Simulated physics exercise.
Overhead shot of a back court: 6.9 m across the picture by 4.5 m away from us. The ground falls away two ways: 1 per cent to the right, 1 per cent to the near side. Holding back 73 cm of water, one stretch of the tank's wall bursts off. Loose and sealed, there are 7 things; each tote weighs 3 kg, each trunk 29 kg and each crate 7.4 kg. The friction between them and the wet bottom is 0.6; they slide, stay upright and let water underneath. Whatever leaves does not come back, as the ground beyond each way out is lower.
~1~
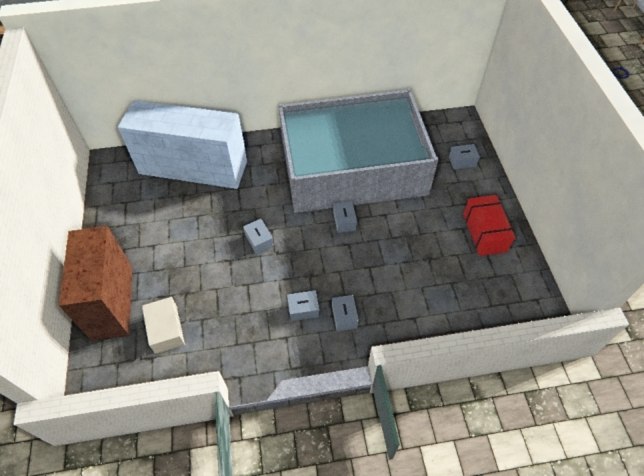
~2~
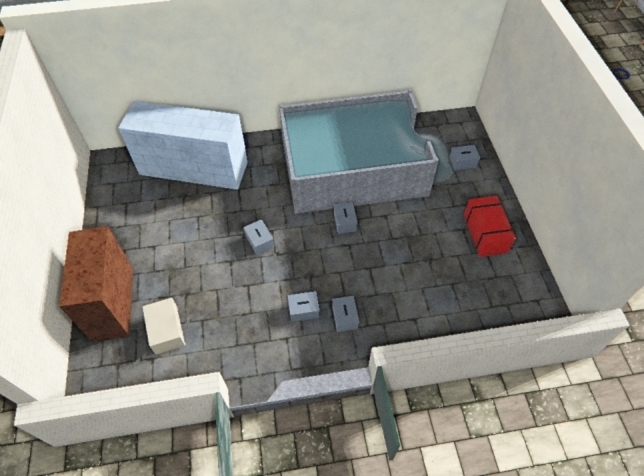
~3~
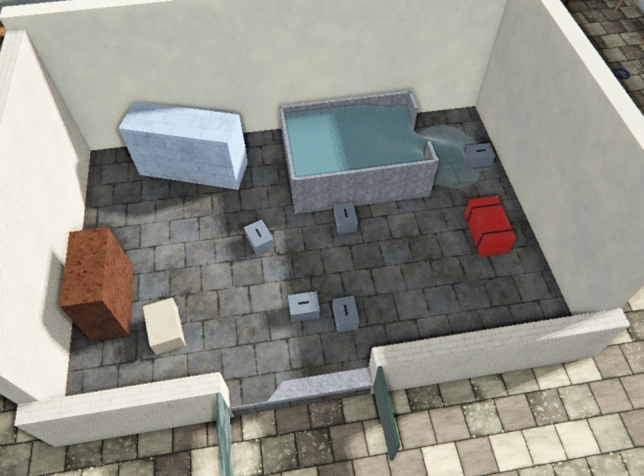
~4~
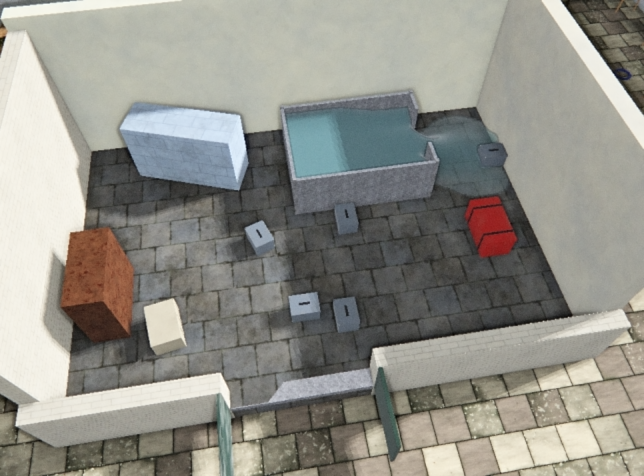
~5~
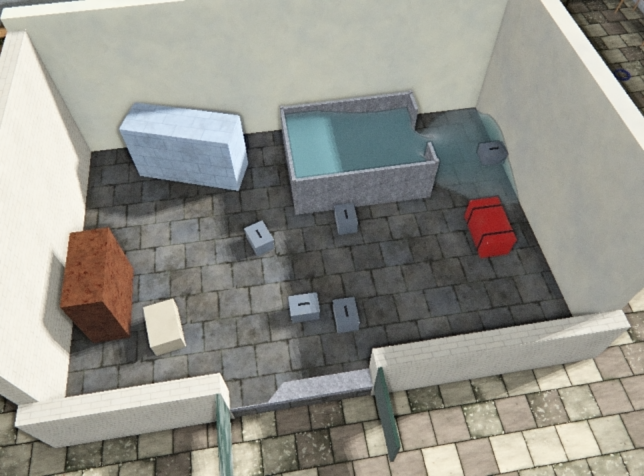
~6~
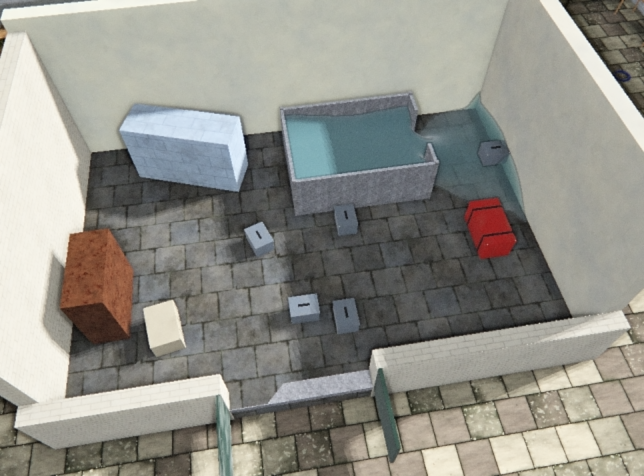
A stone tank's right corner breaks open, and water spreads out, pushing a small gray crate right.
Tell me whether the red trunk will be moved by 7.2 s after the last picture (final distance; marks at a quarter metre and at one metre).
It is left a short distance off.
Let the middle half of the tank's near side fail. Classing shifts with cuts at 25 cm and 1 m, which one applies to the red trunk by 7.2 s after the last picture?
From there, the red trunk gets moved partway.
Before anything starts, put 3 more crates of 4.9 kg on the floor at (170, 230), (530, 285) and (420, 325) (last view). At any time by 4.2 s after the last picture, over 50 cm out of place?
In order: Below it, above it, above it.
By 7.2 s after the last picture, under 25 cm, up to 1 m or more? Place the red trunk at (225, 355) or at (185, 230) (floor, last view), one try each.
One after the other: It slips a moderate way, and then it stays more or less still.
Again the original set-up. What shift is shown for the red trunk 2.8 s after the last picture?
60 cm, give or take.
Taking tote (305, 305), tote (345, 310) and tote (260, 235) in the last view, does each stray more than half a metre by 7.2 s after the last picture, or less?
Item by item, they came out above the mark, above the mark and above the mark.
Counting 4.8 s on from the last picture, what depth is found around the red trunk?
4 cm, roughly.
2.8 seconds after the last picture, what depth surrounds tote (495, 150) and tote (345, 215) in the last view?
First roughly 13 cm, second roughly 0 cm.
Then, 0.9 s after the last picture the red trunk is near (490, 221), 0.0 m from its start, aground; 0 of 7 are out; 1 afloat.
Then, 2.8 s after the last picture the red trunk is near (450, 230), 0.7 m from its start, aground; 0 of 7 are out; 1 afloat.
Then, 4.8 s after the last picture the red trunk is near (450, 230), 0.7 m from its start, aground; 0 of 7 are out; 3 afloat.
Then, 7.2 s after the last picture the red trunk is near (450, 230), 0.7 m from its start, aground; 0 of 7 are out; 6 afloat.
